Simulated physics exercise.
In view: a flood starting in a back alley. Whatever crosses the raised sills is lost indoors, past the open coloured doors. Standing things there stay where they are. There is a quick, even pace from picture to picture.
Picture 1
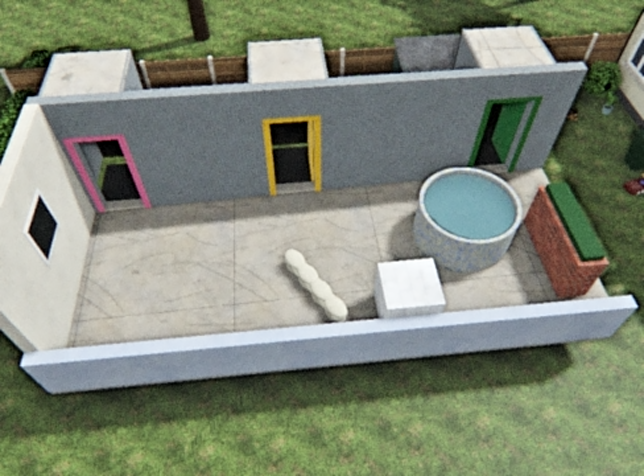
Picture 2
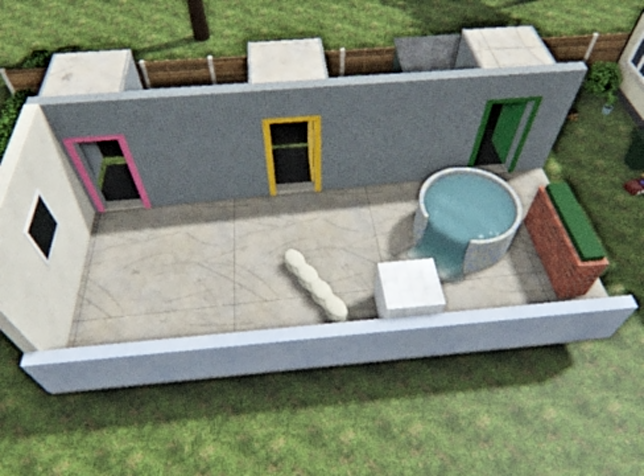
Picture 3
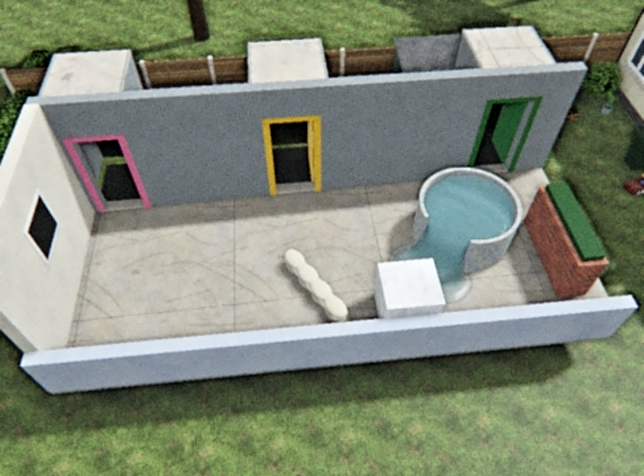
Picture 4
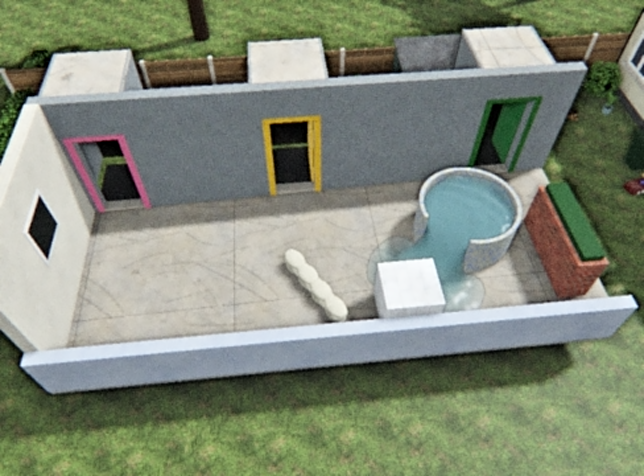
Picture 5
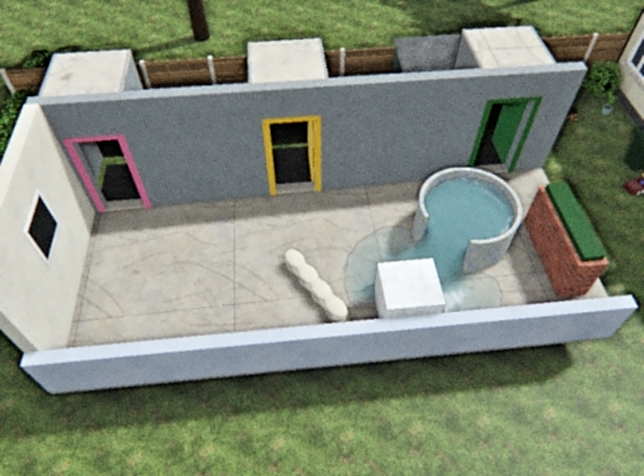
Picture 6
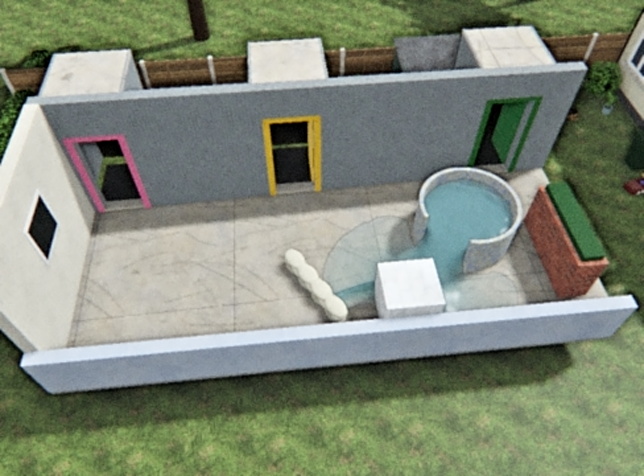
At first, a round tank of still water stands at the right of a walled yard with pink, yellow and green doorframes. A gap opens in the tank's front, and water pours out around the white block, then spreads leftward across the paving to the lumpy pale barrier.
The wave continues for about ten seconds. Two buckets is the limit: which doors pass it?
One by one: The pink door will go over two buckets. The yellow door will go over two buckets. The green door will go over two buckets.
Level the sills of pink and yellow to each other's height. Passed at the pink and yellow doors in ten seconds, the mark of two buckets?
Then: The pink door exceeds the limit; the yellow door exceeds the limit.
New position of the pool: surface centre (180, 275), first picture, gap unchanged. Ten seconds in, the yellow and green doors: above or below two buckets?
My take: The yellow one stays within the limit, and the green one stays within the limit.
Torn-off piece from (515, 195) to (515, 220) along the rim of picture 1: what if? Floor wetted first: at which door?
That's the green-painted one.
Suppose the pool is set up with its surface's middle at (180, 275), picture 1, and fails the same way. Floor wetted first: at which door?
Answer: The pink one.
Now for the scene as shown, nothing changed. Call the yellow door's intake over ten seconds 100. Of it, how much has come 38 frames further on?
It works out at roughly 90 percent of the ten-second total.
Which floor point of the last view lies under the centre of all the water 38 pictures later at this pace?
Roughly (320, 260) in the last picture.
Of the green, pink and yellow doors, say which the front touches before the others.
That's the yellow door.
A moment on, water covers 25 % of the floor; the pink door not reached, the yellow door not reached, the green door not reached.
Next, water covers 45 % of the floor; the pink door not reached, the yellow door over two buckets in, the green door not reached.
Then, water covers 70 % of the floor; the pink door wet at the sill, nothing in, the yellow door far over two buckets in, the green door under two buckets in.
Later, water covers 80 % of the floor; the pink door under two buckets in, the yellow door far over two buckets in, the green door over two buckets in.
In the end, water covers 80 % of the floor; the pink door over two buckets in, the yellow door far over two buckets in, the green door over two buckets in.
